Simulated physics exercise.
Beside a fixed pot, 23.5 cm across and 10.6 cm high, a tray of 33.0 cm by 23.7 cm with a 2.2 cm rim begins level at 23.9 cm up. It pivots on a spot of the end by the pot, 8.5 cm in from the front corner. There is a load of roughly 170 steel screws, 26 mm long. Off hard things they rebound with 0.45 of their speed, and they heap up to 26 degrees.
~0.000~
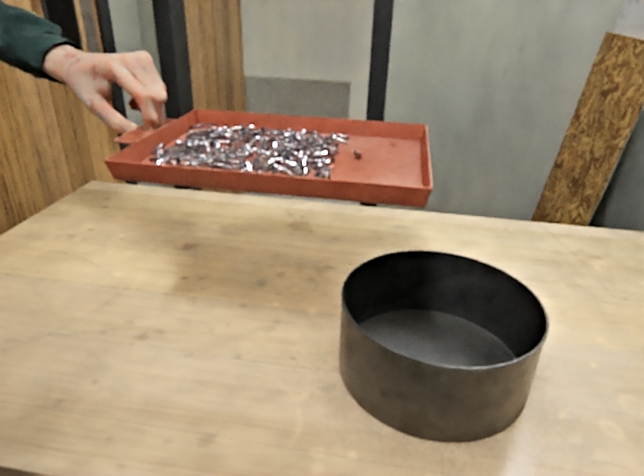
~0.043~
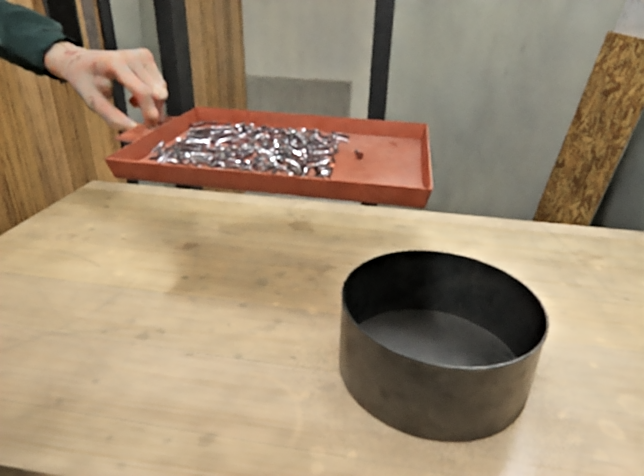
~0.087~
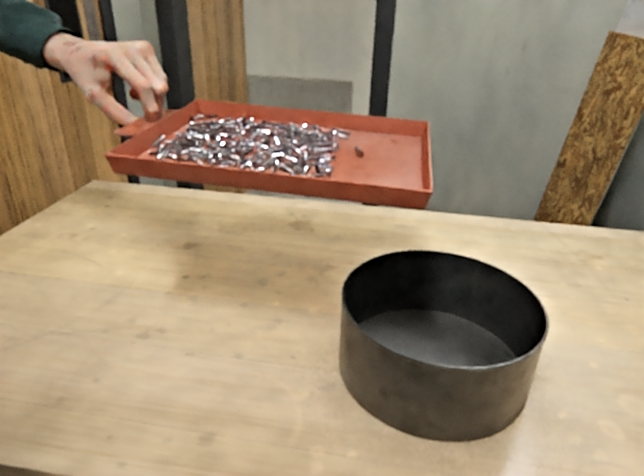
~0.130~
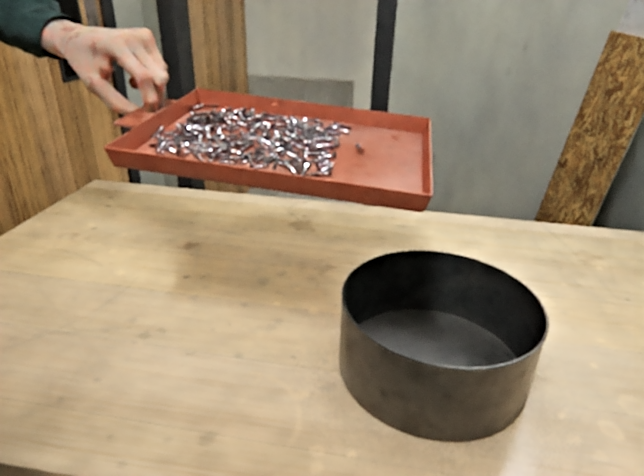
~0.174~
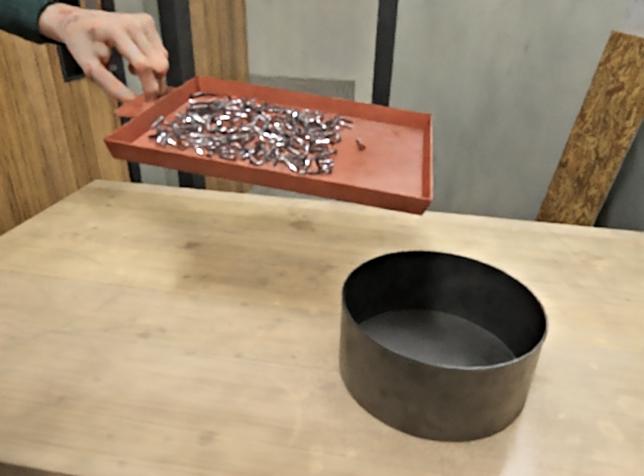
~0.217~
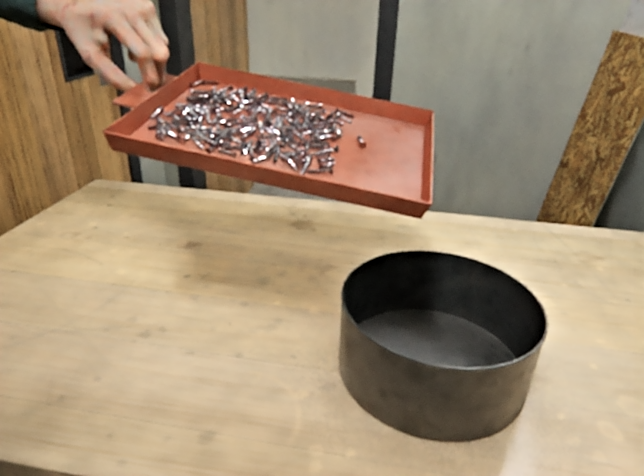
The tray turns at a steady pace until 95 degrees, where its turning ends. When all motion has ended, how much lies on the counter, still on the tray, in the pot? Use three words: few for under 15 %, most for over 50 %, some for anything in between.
Counter: Few; left on the tray: Few; pot: Most.
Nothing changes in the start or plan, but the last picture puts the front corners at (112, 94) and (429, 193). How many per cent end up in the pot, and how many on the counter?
Split: Pot = 95, counter = 5.
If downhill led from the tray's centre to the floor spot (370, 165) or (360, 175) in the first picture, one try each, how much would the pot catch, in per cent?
Roughly 60 % for the first direction, roughly 100 % for the second.
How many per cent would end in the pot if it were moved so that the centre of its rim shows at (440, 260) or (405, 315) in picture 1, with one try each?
About 10 and 100 per cent.
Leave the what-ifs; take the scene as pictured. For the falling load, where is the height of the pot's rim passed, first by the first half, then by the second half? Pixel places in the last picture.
Roughly (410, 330) to start, and after that (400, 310).
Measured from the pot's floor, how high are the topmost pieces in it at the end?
Around 2.0 cm above the floor.
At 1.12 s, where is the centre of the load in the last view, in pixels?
(403, 242) or thereabouts.
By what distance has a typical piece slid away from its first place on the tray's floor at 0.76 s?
About 15 cm.
Then, at 0.76 s, tilt 51 degrees; the tray holds 100 %, the pot 0 %.
Then, at 1.12 s, tilt 77 degrees; the tray holds 55 %, the pot 35 %.
Then, at 1.58 s, tilt 95 degrees; the tray holds 0 %, the pot 95 %.
At rest (2.2 s), counter 0 %, tray 0 %, pot 100 %.
